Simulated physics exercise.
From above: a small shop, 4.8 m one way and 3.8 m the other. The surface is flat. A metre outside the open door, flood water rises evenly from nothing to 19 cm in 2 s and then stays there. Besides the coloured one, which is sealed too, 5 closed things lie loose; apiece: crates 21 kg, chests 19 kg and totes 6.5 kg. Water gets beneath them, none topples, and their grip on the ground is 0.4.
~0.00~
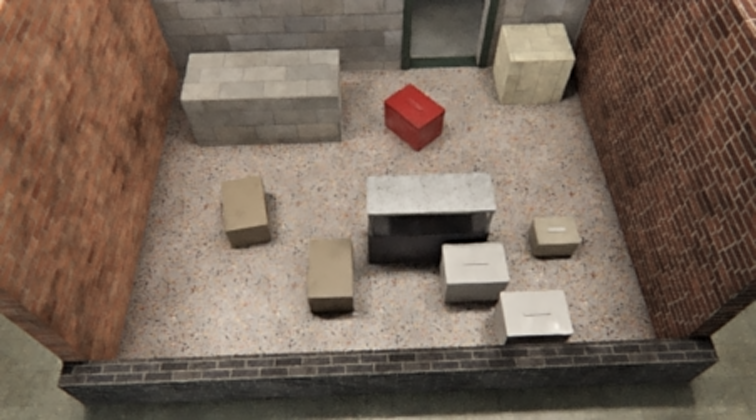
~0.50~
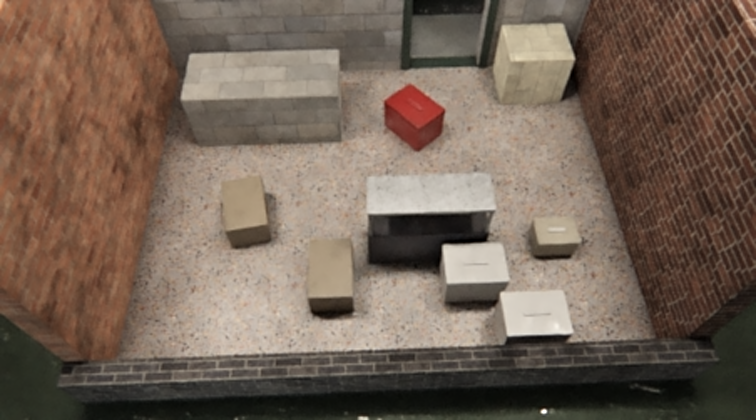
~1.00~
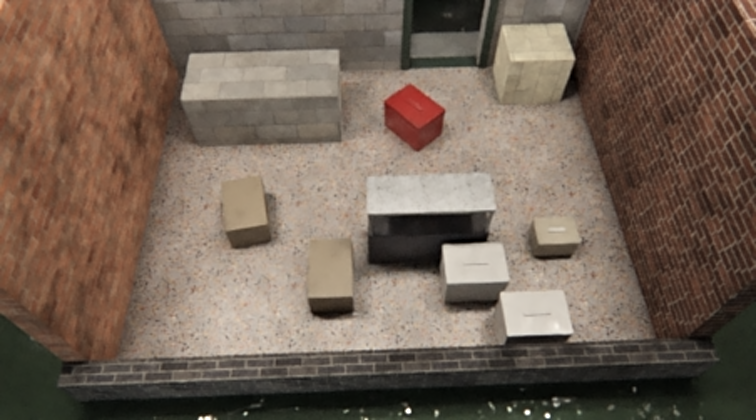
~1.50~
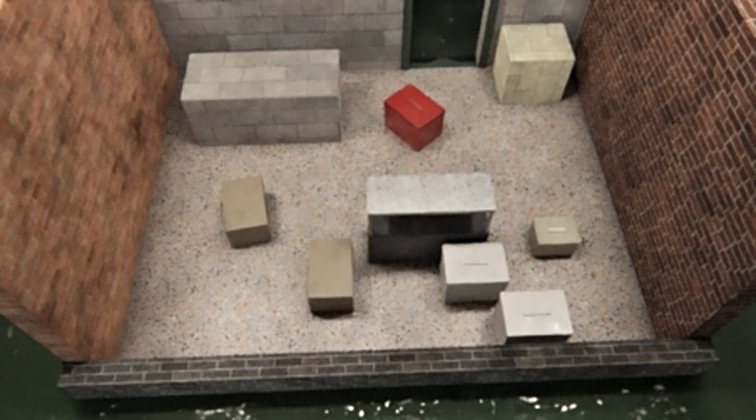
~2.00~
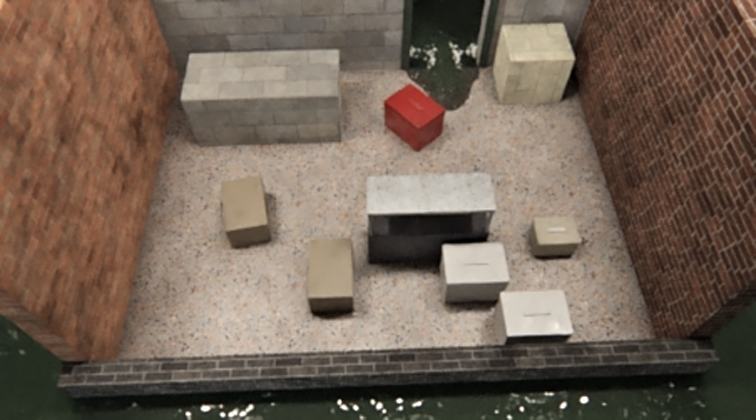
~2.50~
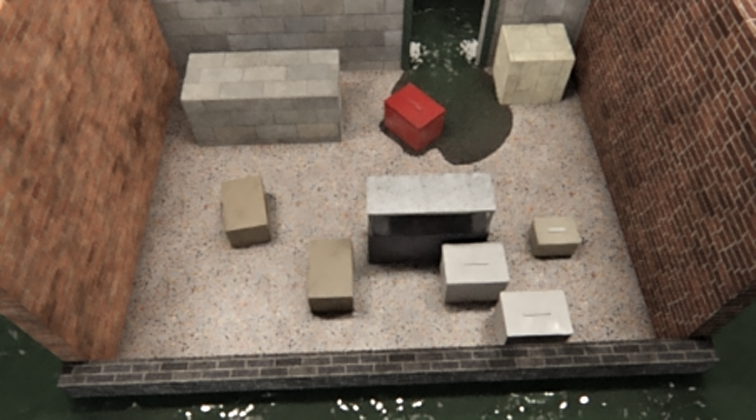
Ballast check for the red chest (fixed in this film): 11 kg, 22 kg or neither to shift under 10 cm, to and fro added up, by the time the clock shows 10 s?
I expect that neither weight holds it.
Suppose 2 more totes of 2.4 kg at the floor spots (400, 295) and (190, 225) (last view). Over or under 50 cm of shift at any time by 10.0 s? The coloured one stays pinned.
In turn: Short of it, less.
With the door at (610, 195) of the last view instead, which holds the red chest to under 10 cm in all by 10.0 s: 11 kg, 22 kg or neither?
In that case only the higher weight holds it.
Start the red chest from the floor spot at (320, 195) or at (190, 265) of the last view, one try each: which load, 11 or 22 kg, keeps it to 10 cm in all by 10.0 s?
In turn: It takes the larger; either load holds.
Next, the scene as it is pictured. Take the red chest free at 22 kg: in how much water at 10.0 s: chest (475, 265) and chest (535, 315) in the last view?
About 7 and 5 cm.
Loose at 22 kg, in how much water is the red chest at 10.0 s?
About 6 cm.
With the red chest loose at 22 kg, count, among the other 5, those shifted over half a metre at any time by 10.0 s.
That makes 2.
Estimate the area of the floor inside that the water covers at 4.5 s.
Some 8.0 m2.
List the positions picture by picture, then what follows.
In the first frame, the red chest at (415, 105), on the bottom; 0.0 m2 under water; 0 of 6 have shifted.
In the second frame, the red chest at (415, 105), on the bottom; water covers 0.0 m2; 0 of 6 have shifted.
In the third frame, the red chest at (415, 105), on the bottom; water covers 0.0 m2; 0 of 6 have shifted.
In the fourth frame, the red chest at (415, 105), on the bottom; 0.0 m2 under water; 0 of 6 have shifted.
In the fifth frame, the red chest at (415, 105), on the bottom; water covers 0.4 m2; 0 of 6 have shifted.
In the sixth frame, the red chest at (415, 105) rests on the ground; water covers 1.4 m2; 0 of 6 have shifted.
After 3.5 s the red chest would be 66 cm from its start with 11 kg and 28 cm from its start with 22 kg; 5 cm of water round it then.
After 4.5 s the red chest would be 146 cm from its start with 11 kg and 46 cm from its start with 22 kg; 4 cm of water round it then.
After 7.0 s the red chest would be 203 cm from its start with 11 kg and 46 cm from its start with 22 kg; 6 cm of water round it then.
After 10.0 s the red chest would be 256 cm from its start with 11 kg and 46 cm from its start with 22 kg; 6 cm of water round it then.
